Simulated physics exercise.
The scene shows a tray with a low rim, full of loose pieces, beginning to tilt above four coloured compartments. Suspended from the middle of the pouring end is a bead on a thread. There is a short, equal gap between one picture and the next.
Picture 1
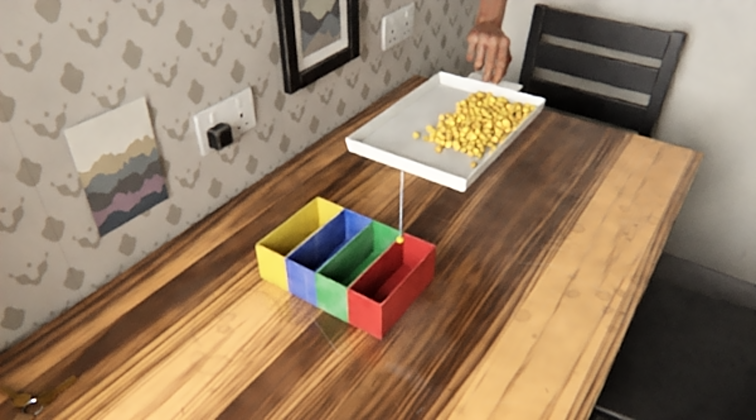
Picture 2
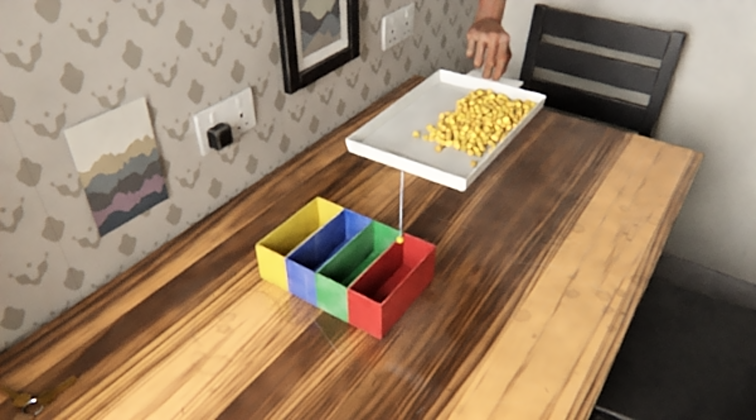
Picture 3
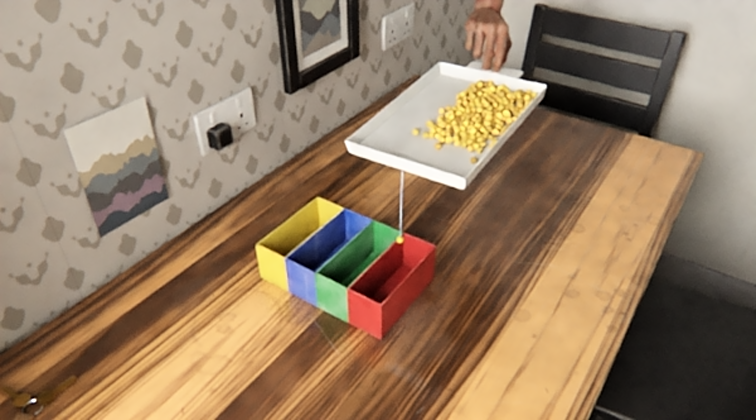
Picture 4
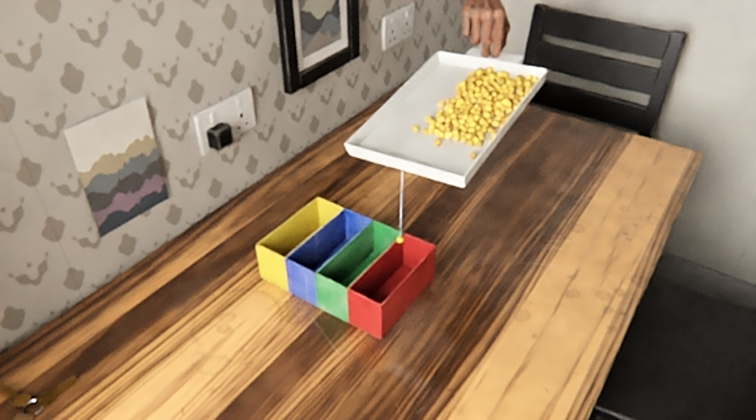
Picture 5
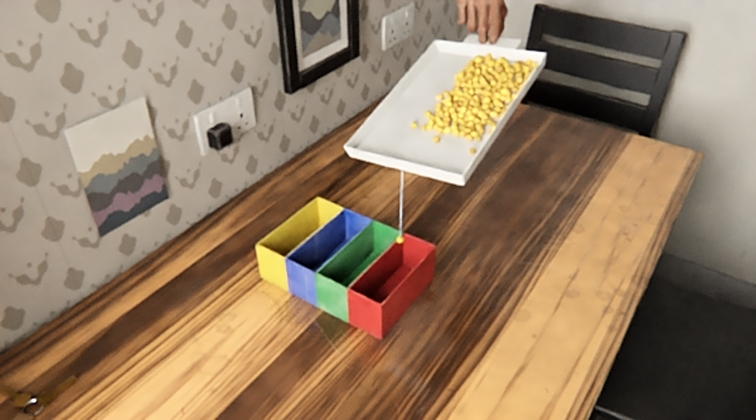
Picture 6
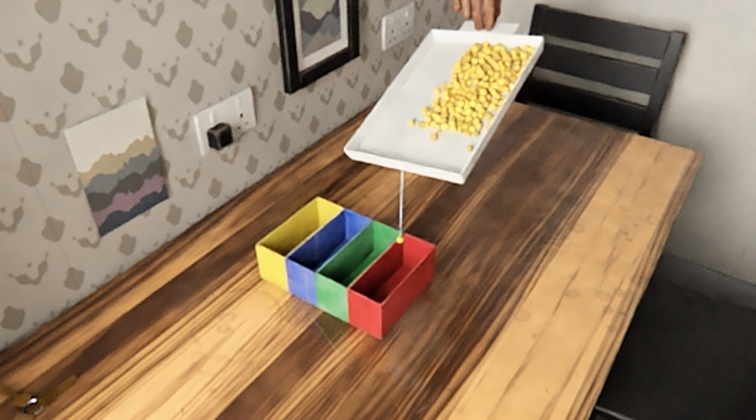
On a striped wooden table beside a patterned wall, seen from above at an angle, a dark chair stands at the far end. A white tray of yellow puffed pieces is held above four joined compartments, yellow, blue, green and red from left to right, with a small bead hanging on a thread. The hand raises the tray's far end, tilting it gradually toward the compartments, while the camera stays still.
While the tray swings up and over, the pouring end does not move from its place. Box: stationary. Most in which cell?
Blue cell.
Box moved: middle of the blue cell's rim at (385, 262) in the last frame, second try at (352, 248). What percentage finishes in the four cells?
60 % for the first, 90 % for the second.
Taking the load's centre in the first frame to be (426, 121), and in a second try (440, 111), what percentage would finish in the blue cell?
In order, about 40 and 60 in a hundred.
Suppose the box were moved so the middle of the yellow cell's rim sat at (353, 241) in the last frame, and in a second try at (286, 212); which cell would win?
The first time it is that yellow cell, and the second time it is the cell in green.
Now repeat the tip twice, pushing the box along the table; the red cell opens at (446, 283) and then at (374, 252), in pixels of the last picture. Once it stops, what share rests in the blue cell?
The first position comes out at 20 per cent, the other at 10 per cent.
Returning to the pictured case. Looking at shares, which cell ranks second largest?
The green one.
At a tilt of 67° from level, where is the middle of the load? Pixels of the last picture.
I'd mark it close to (373, 148).
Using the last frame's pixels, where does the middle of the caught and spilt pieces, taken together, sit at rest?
Near (335, 274).
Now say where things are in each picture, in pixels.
In the first frame, corners of the pouring end near (349, 138) and (465, 178), level; middle of the load near (480, 119), puffed corn balls; bead on its thread near (400, 239); yellow cell near (272, 265); blue cell near (301, 279); green cell near (332, 294); red cell near (365, 311).
In the second frame, corners of the pouring end near (349, 139) and (465, 178), level; middle of the load near (480, 117).
In the third frame, corners of the pouring end near (348, 140) and (464, 177), tipped barely, lowest at the left corner; middle of the load near (480, 111).
In the fourth frame, corners of the pouring end near (347, 143) and (463, 175), tipped a little, lowest at the left corner; middle of the load near (480, 101).
In the fifth frame, corners of the pouring end near (347, 146) and (461, 174), tipped clearly, lowest at the left corner; middle of the load near (479, 91).
In the sixth frame, corners of the pouring end near (346, 148) and (459, 173), tipped clearly, lowest at the left corner; middle of the load near (476, 82); yellow cell near (272, 265); blue cell near (301, 279); green cell near (332, 294); red cell near (365, 311).
Shortly afterwards, tray tipped steeply; all but a few on the tray; a little falling or outside the box.
Next, tray tipped past a quarter turn; near half on the tray; near a quarter in the blue cell; a little in the green cell; a little in the yellow cell; only a few in the red cell; a little falling or outside the box.
Some moments later, tray tipped past a quarter turn; near half in the blue cell; near a quarter in the green cell; a little in the red cell; a little in the yellow cell; only a few falling or outside the box.
In the end, tray tipped past a quarter turn; near half in the blue cell; near a quarter in the green cell; a little in the red cell; a little in the yellow cell; only a few outside the box.
